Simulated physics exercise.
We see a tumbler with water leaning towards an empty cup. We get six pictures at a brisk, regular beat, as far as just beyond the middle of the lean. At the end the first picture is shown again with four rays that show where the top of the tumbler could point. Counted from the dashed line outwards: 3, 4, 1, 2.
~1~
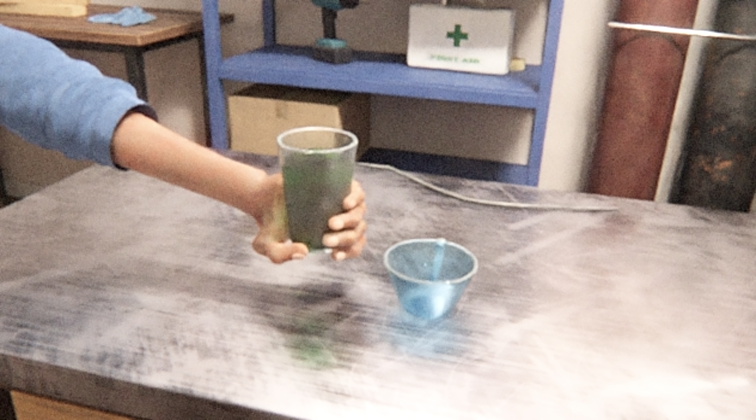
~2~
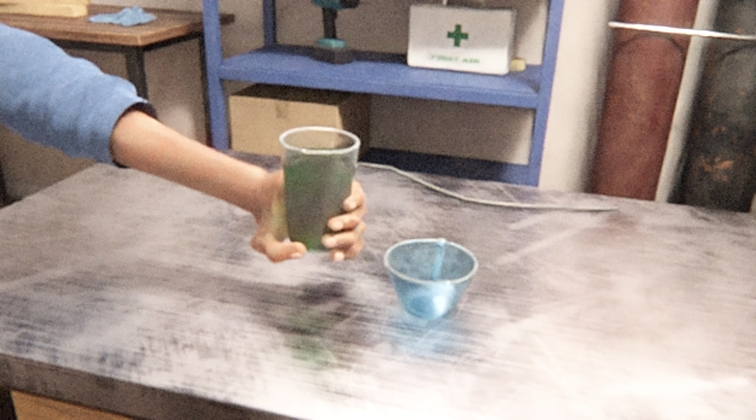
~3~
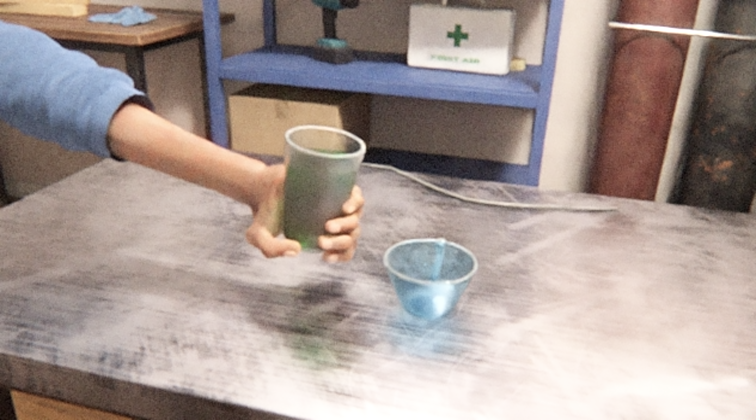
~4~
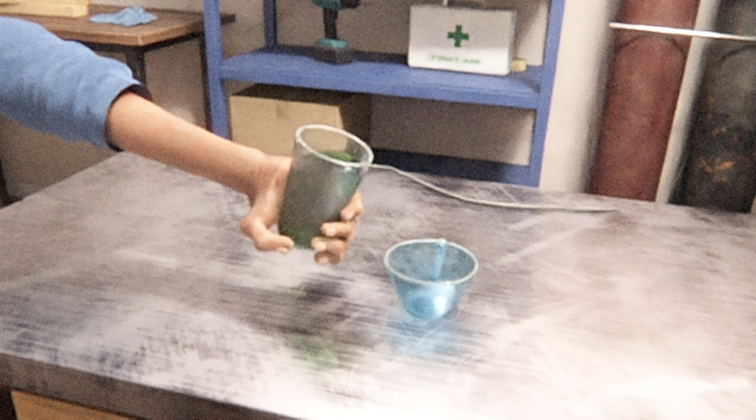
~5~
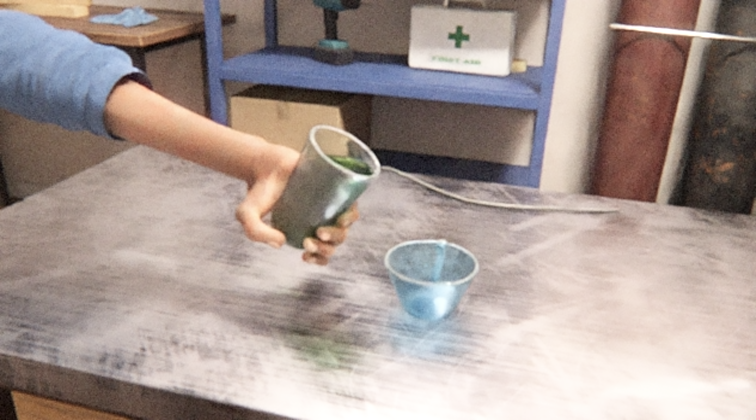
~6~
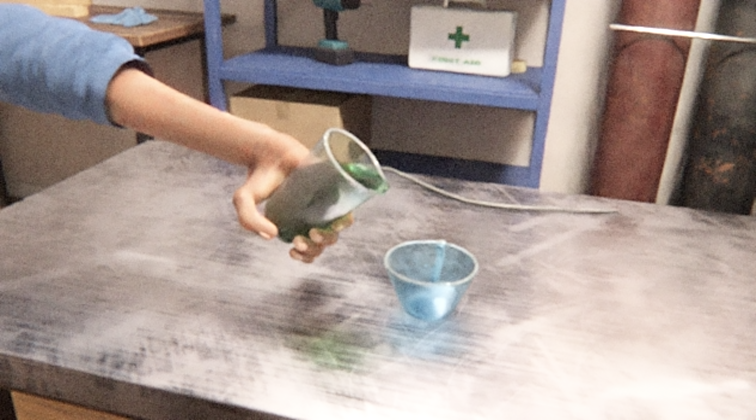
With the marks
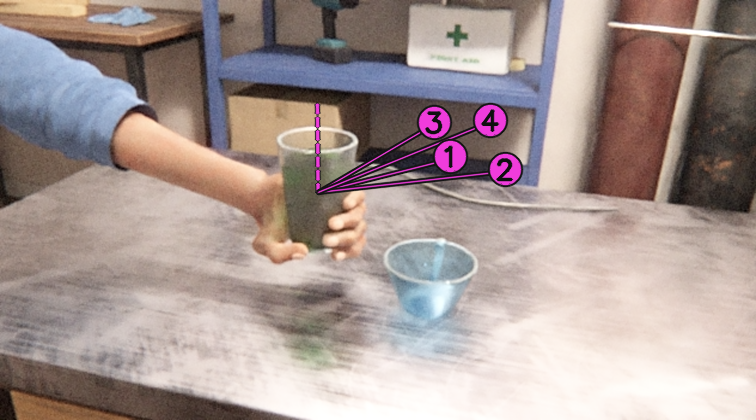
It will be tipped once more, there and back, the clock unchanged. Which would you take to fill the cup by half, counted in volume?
The answer is tilt 1.
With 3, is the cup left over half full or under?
Under half.
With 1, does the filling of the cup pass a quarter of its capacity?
Yes, clearly.
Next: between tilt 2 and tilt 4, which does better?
The answer is 4.
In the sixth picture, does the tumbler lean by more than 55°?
No.
On the marked copy, 1 at (434, 163); 2 at (488, 173); 3 at (420, 132); 4 at (475, 128).
Choosing 1, the cup ends with about 52 % of what it can hold.
Choosing 2, the cup ends with about 72 % of what it can hold.
Choosing 3, the cup ends with about 22 % of what it can hold.
Choosing 4, the cup ends with about 36 % of what it can hold.
